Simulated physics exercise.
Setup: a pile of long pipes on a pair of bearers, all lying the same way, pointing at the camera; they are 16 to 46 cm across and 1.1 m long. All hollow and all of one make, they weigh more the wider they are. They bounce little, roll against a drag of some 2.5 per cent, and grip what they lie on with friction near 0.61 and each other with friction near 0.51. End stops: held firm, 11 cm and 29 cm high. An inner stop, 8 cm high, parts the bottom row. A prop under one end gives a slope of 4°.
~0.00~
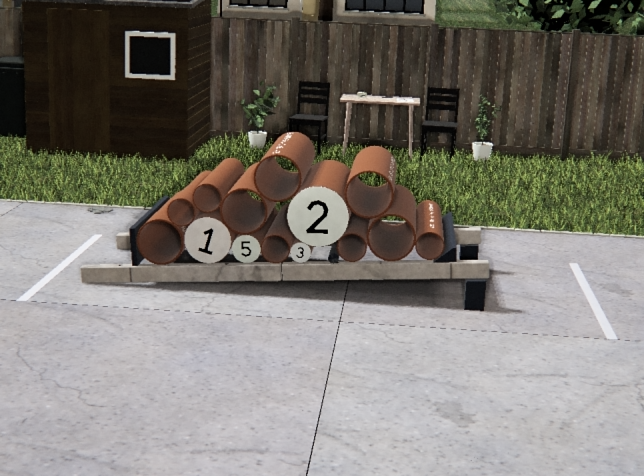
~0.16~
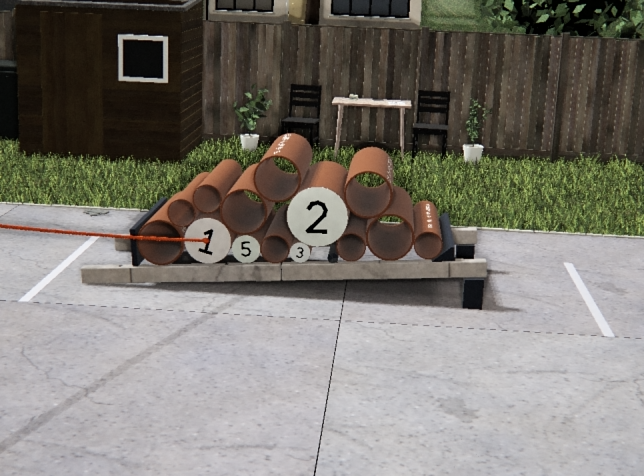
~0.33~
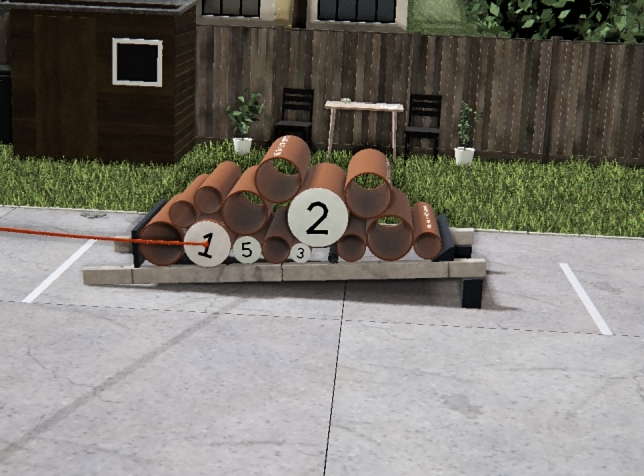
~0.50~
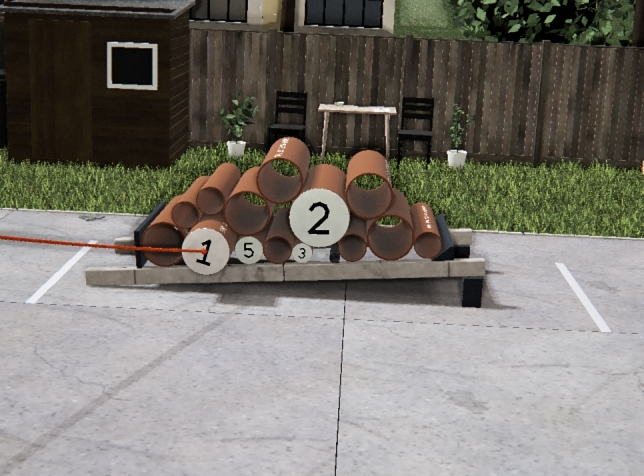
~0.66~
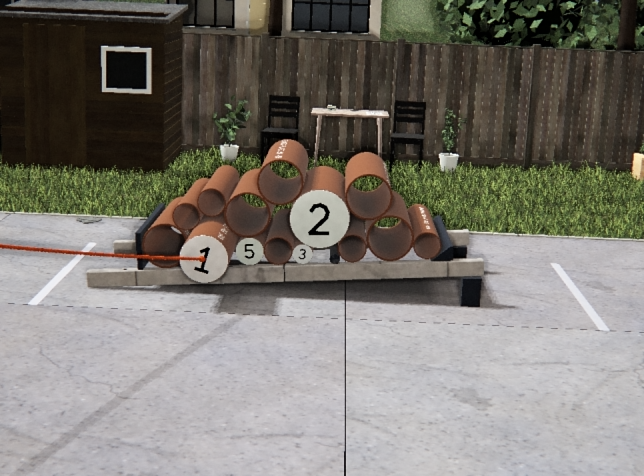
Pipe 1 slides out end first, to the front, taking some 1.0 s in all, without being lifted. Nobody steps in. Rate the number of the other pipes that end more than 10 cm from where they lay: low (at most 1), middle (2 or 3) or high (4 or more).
Answer: High.
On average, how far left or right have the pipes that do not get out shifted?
Some 5 cm leftwards.
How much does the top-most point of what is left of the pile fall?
Roughly 10 cm lower.
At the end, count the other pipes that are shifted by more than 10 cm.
Count: 5.
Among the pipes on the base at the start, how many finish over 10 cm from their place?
Total: 2.
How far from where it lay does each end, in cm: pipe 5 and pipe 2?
Pipe 5 ends 35 cm away, and pipe 2 ends 0 cm away.
After 1.80 s, 0 now displaced over 10 cm; the one last seen at (211, 203) 3.5 cm left and 4.1 cm up.
After 2.37 s, 5 now displaced over 10 cm; the one last seen at (211, 203) 20 cm left and 12 cm up.
After 4.18 s, 5 now displaced over 10 cm; 1 across the left white line; the one last seen at (211, 203) 1.9 m left and 60 cm down.
In the end, by 5.3 s, 5 moved over 10 cm; 1 across the left white line; the one last seen at (211, 203) rolled far off to the left; top of the pile 1.0 m high, from 1.1 m.
